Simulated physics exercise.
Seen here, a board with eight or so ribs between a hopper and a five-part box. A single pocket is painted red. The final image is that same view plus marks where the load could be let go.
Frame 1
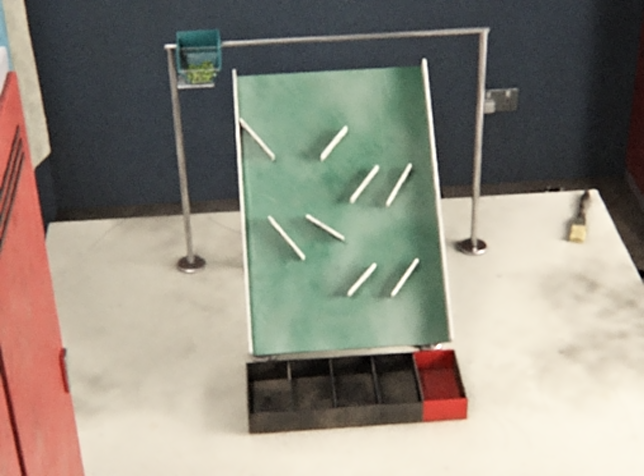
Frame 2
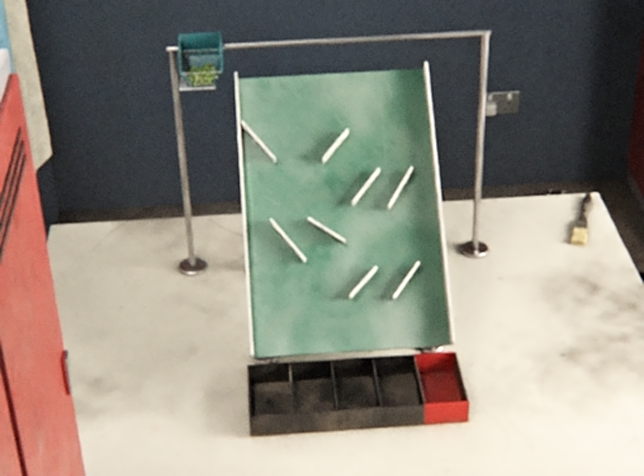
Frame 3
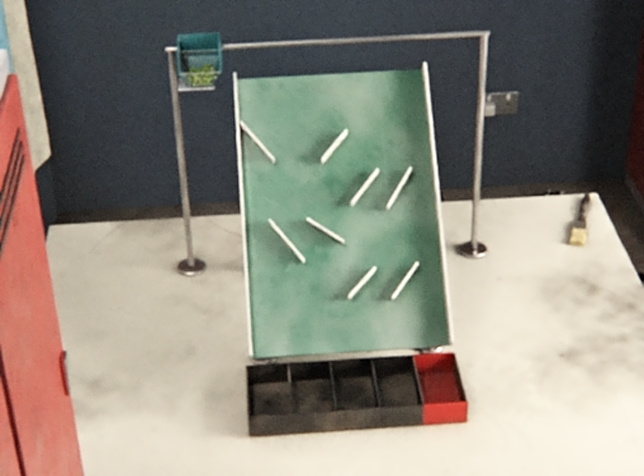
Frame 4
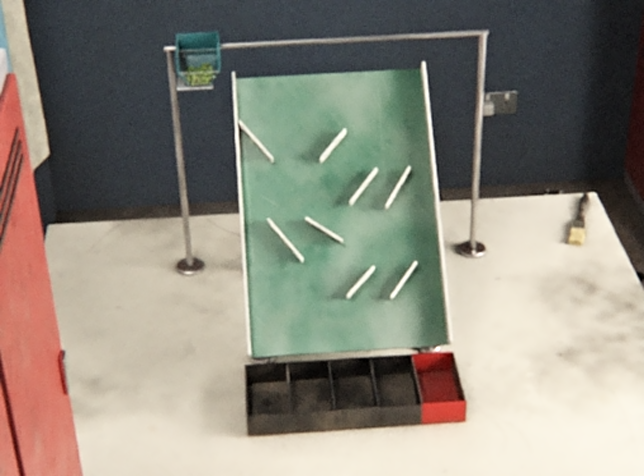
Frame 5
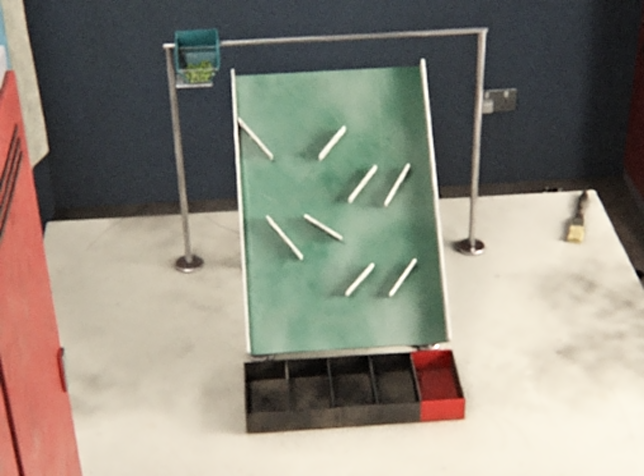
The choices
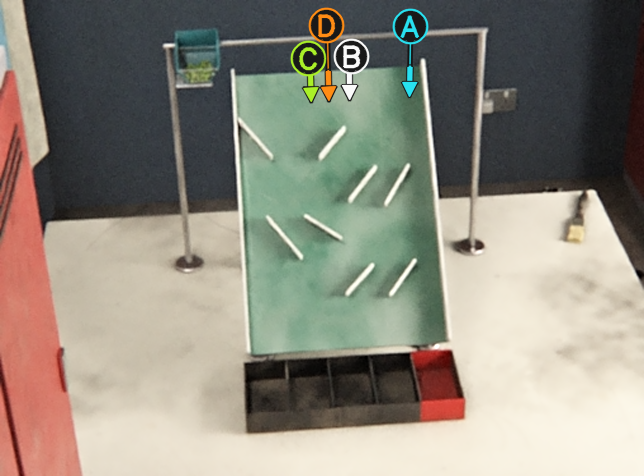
Nothing moves apart from a very slight shake of the camera, which looks down from in front on a pale tabletop before a dark blue wall. A green board with raised white edges and slanted white ribs leans above a black box whose far-right pocket is red. A teal hopper holding yellow-green peas hangs at the upper left of a metal frame, with a red cabinet at left and a brush at right.
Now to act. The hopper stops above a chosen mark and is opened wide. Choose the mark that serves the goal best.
The best mark is A.
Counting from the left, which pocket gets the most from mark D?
It is the third one.
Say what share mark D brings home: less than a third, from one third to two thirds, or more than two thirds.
Less than a third.
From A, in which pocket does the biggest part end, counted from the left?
It is the fifth one.
On the marked copy, mark A meets the board at (409, 91); mark B meets the board at (349, 94); mark C meets the board at (311, 96); mark D meets the board at (328, 95).
With A, about a third in the red pocket, about a third in other pockets, about a quarter outside the box.
With B, none in the red pocket, nearly all in other pockets, a small part outside the box.
With C, none in the red pocket, most in other pockets, about a quarter outside the box.
With D, none in the red pocket, most in other pockets, a small part outside the box.
